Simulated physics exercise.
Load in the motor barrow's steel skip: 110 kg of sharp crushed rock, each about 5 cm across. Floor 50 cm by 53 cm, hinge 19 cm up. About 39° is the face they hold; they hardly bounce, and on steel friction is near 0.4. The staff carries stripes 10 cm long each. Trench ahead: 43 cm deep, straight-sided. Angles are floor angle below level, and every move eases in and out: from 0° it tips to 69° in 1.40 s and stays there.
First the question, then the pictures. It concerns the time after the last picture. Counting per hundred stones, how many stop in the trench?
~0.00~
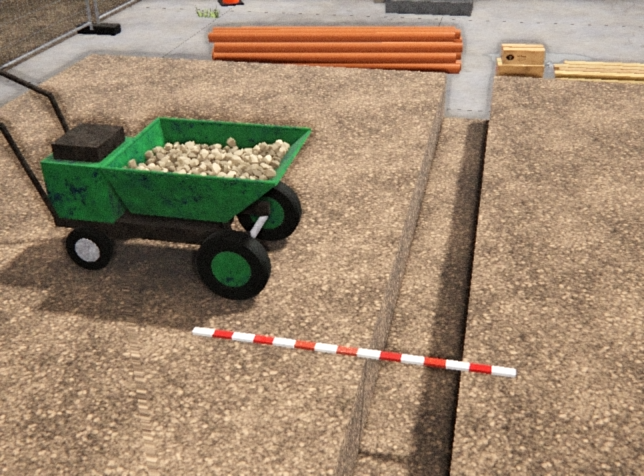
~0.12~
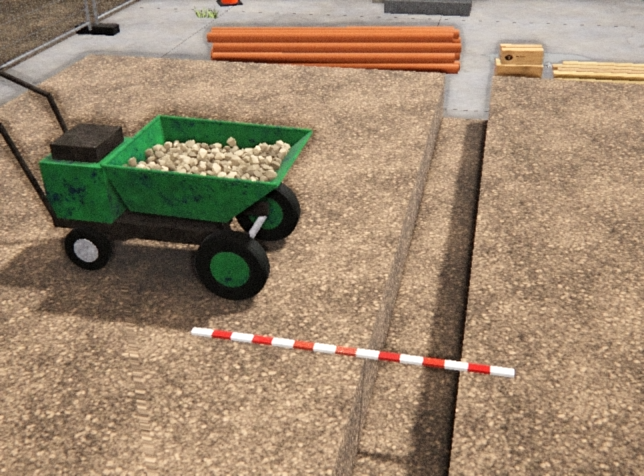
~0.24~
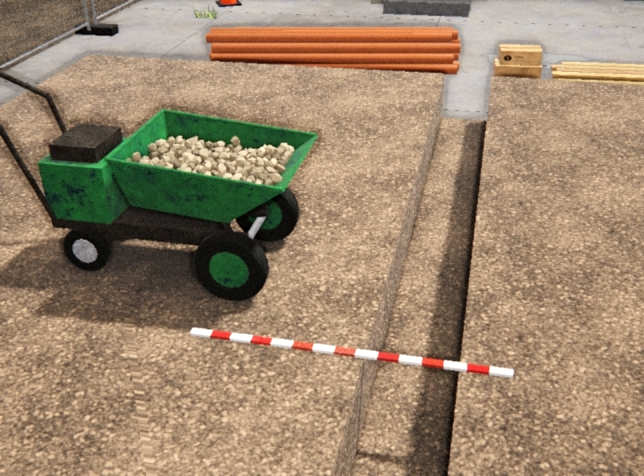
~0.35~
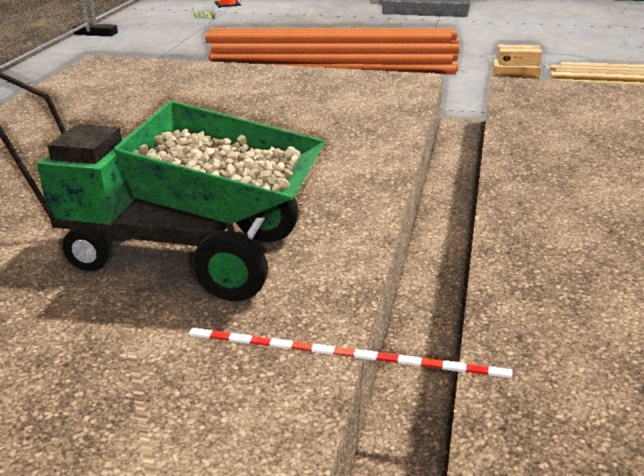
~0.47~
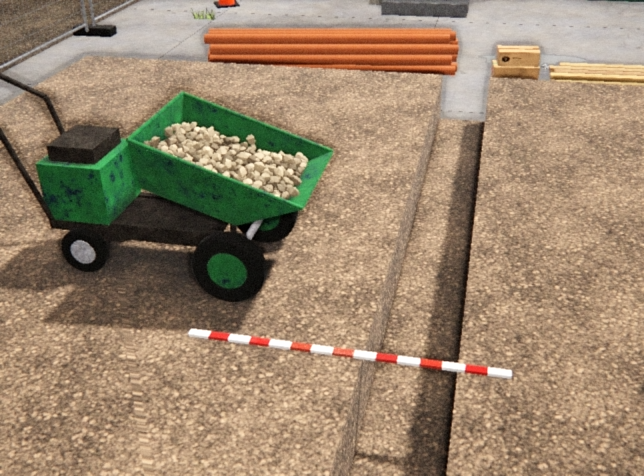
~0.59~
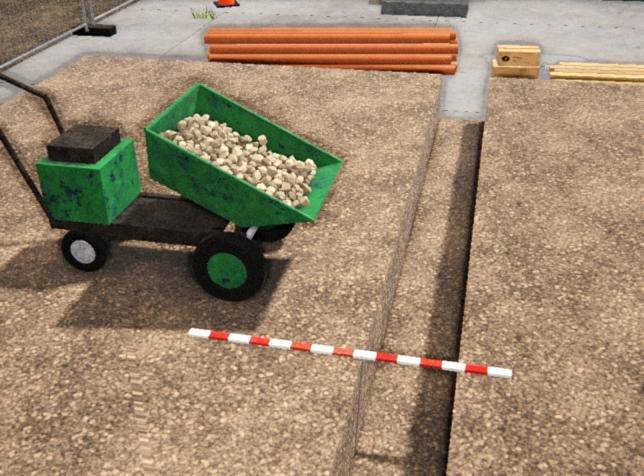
Some 57.
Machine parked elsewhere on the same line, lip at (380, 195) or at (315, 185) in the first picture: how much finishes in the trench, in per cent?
I'd say some 60 per cent and some 100 per cent.
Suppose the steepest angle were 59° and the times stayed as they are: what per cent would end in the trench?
It would be close to 45 percent.
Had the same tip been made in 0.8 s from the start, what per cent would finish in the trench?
In that case, around 65%.
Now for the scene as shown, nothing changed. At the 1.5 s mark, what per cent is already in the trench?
Some 10 per cent.
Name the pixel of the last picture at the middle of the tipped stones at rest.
Their middle lands near (410, 344).
After 1.0 s the floor is at 58°; 100 % in the skip; the foremost stones are at (344, 236).
After 1.5 s the floor is at 69°; 67 % in the skip, 22 % short of the trench, 11 % in the trench; the foremost stones are at (418, 313).
After 1.9 s the floor is at 69°; 29 % in the skip, 27 % short of the trench, 44 % in the trench; the foremost stones are at (456, 356).
After 3.8 s the floor is at 69°; 17 % in the skip, 25 % short of the trench, 57 % in the trench; the foremost stones are at (456, 353).
